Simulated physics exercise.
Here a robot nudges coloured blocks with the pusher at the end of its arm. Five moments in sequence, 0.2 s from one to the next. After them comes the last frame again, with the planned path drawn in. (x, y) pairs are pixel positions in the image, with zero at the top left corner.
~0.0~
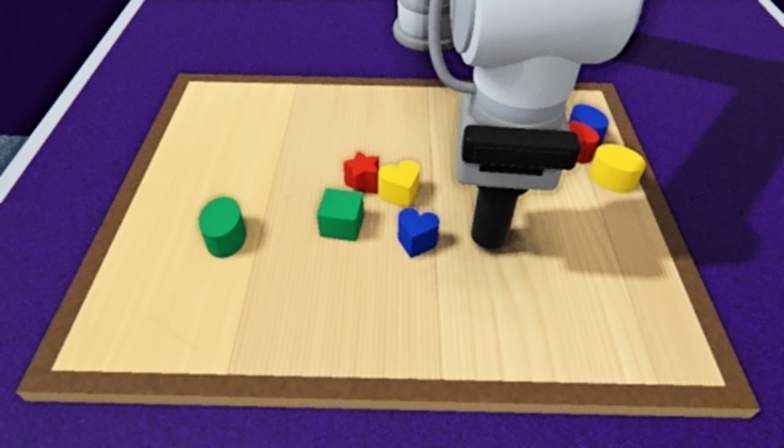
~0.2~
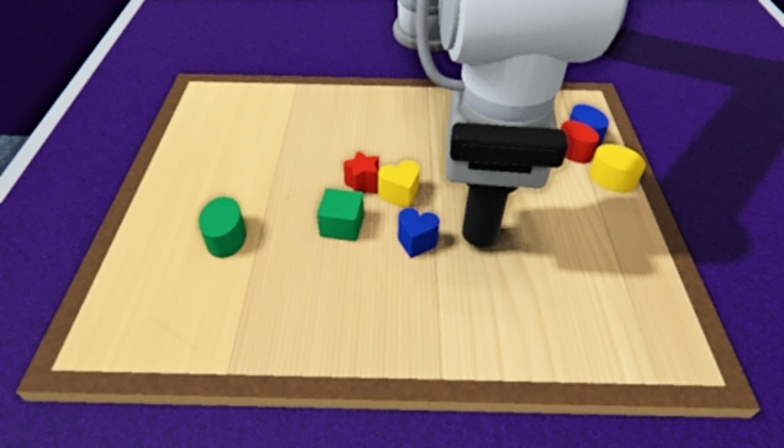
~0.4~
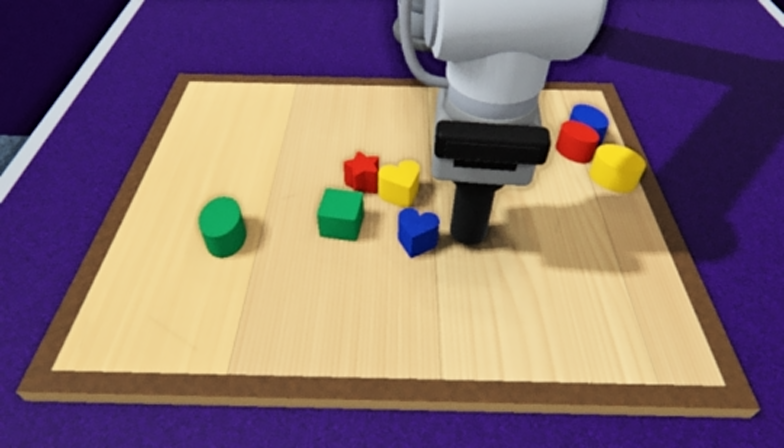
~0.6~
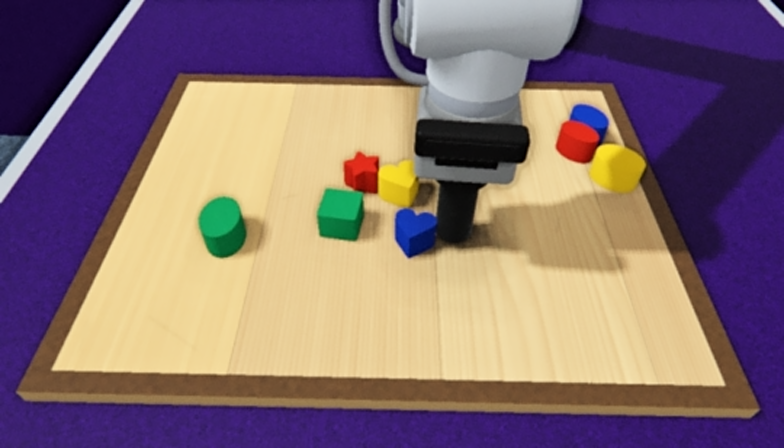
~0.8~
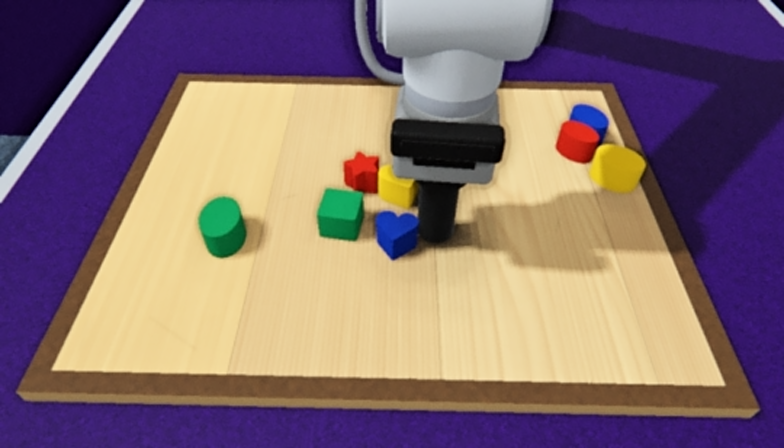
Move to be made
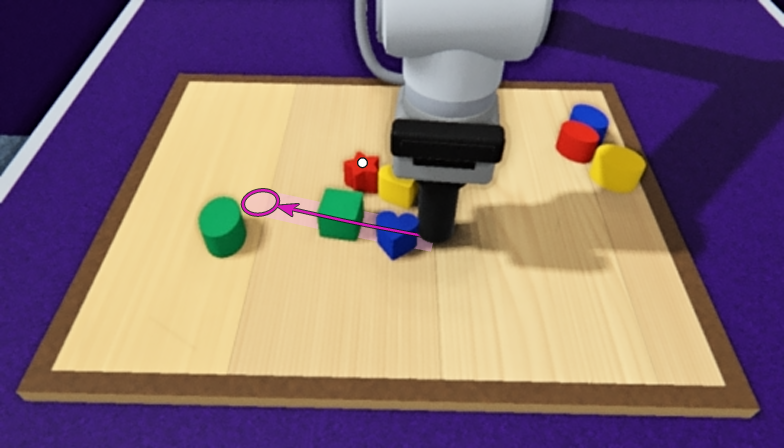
Robot arm with a black pusher sliding left across a wooden board, then nudging the blue heart block slightly left.
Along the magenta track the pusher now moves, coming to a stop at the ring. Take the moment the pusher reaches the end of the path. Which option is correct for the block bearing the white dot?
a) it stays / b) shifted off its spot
a.
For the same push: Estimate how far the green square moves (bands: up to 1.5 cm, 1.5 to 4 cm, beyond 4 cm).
Ends over 4 cm away.
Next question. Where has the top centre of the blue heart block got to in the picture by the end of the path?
Its top centre is at about (352, 230).
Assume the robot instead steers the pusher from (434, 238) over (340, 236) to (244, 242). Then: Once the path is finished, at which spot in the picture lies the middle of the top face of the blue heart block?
I'd say the blue heart block ends with its top centre at (326, 242).
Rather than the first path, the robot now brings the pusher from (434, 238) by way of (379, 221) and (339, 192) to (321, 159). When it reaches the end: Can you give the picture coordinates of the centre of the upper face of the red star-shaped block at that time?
My prediction: (358, 150).
The line goes from (434, 238) directly to (261, 202); the dot is on the red star-shaped block.
The first path, step by step. One third of the way, pusher at (373, 219); green square at (332, 203), turned 15° clockwise; blue heart block at (355, 230), turned 85° anticlockwise.
Two thirds of the way, pusher at (314, 206); green square at (275, 202), turned 40° anticlockwise; blue heart block at (352, 230), turned 100° anticlockwise.
At the end, pusher at (259, 194); green oval block at (194, 225), turned 40° anticlockwise; green square at (228, 202), turned 70° anticlockwise; red star-shaped block unmoved; blue heart block at (352, 230), turned 100° anticlockwise.
